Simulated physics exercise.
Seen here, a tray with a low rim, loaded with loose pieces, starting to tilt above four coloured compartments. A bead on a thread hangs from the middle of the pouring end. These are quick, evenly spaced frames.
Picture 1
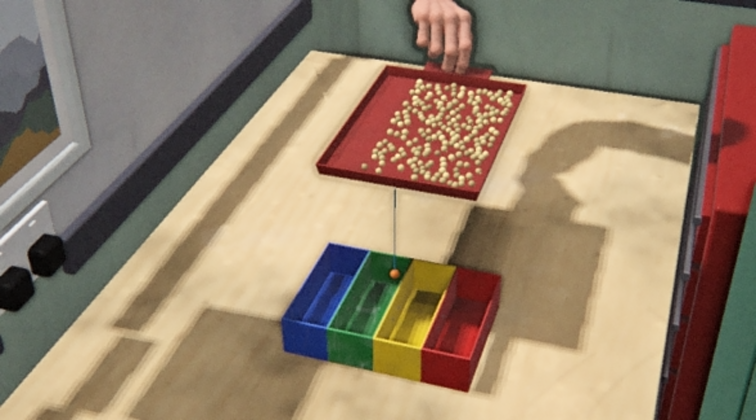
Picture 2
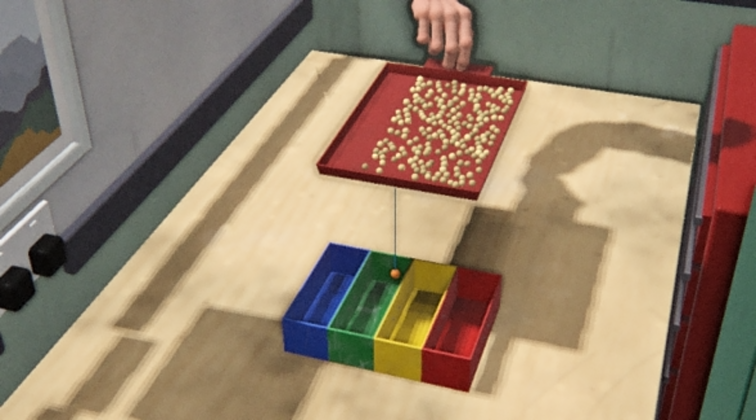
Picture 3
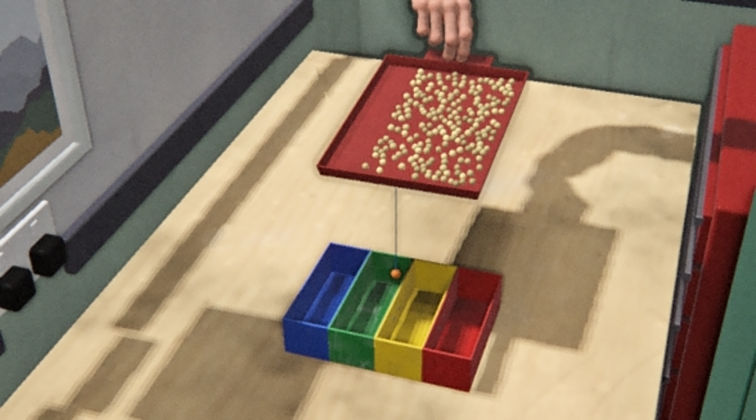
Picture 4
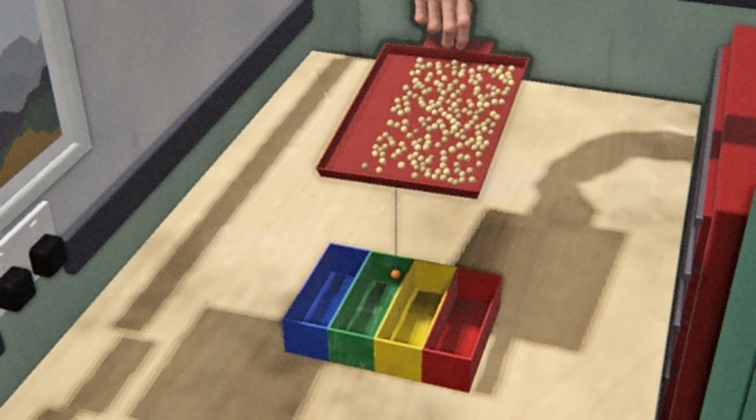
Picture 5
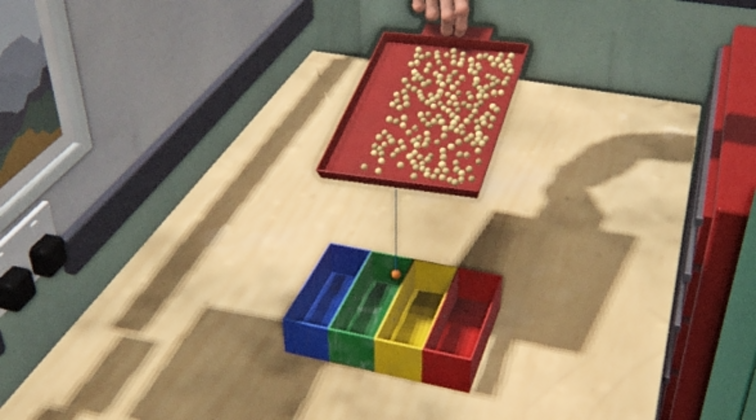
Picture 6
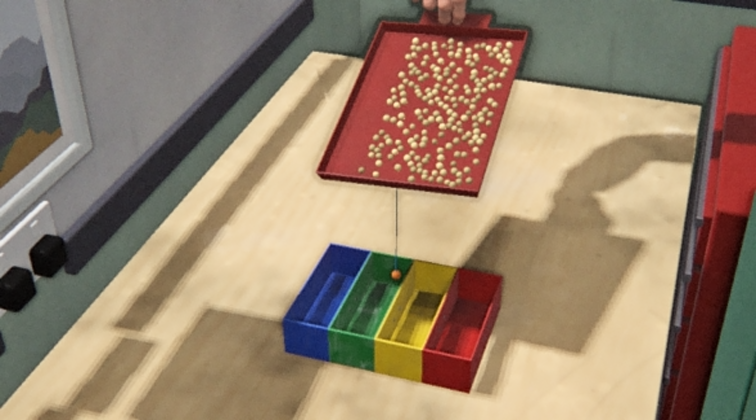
A hand tilted a red tray of small, pale round pieces above blue, green, yellow and red compartments, gradually raising its far end while the pieces shifted and a bead hung on a thread.
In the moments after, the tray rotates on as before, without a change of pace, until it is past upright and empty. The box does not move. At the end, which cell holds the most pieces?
Most goes to the blue cell.
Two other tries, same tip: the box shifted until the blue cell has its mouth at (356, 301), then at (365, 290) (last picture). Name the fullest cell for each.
One: The cell in blue. Two: Blue.
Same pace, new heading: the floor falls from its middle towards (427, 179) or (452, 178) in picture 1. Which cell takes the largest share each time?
At the first place the cell in red, at the second the red cell.
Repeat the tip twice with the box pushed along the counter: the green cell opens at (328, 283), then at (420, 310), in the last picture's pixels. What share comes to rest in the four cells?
Near 100 % and 30 %.
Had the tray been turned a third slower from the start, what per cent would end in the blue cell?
About 50 per cent.
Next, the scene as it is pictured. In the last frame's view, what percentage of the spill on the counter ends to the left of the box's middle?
About 90 per cent.
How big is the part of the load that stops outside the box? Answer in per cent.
Close to 10 per cent.
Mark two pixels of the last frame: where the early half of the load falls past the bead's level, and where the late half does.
First near (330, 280), later near (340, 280).
Just after the last frame, tray tipped steeply; the larger part on the tray; about a tenth in the blue cell; just a few in the green cell; just a few in the red cell; just a few in the yellow cell; about a tenth falling or outside the box.
A moment on, tray tipped past a quarter turn; about a tenth on the tray; roughly a third in the blue cell; roughly a quarter in the green cell; just a few in the yellow cell; just a few in the red cell; roughly a third falling or outside the box.
Further on, tray tipped past a quarter turn; roughly half in the blue cell; roughly a quarter in the green cell; about a tenth in the yellow cell; just a few in the red cell; about a tenth falling or outside the box.
When it is over, tray tipped past a quarter turn; roughly half in the blue cell; roughly a quarter in the green cell; about a tenth in the yellow cell; just a few in the red cell; about a tenth outside the box.
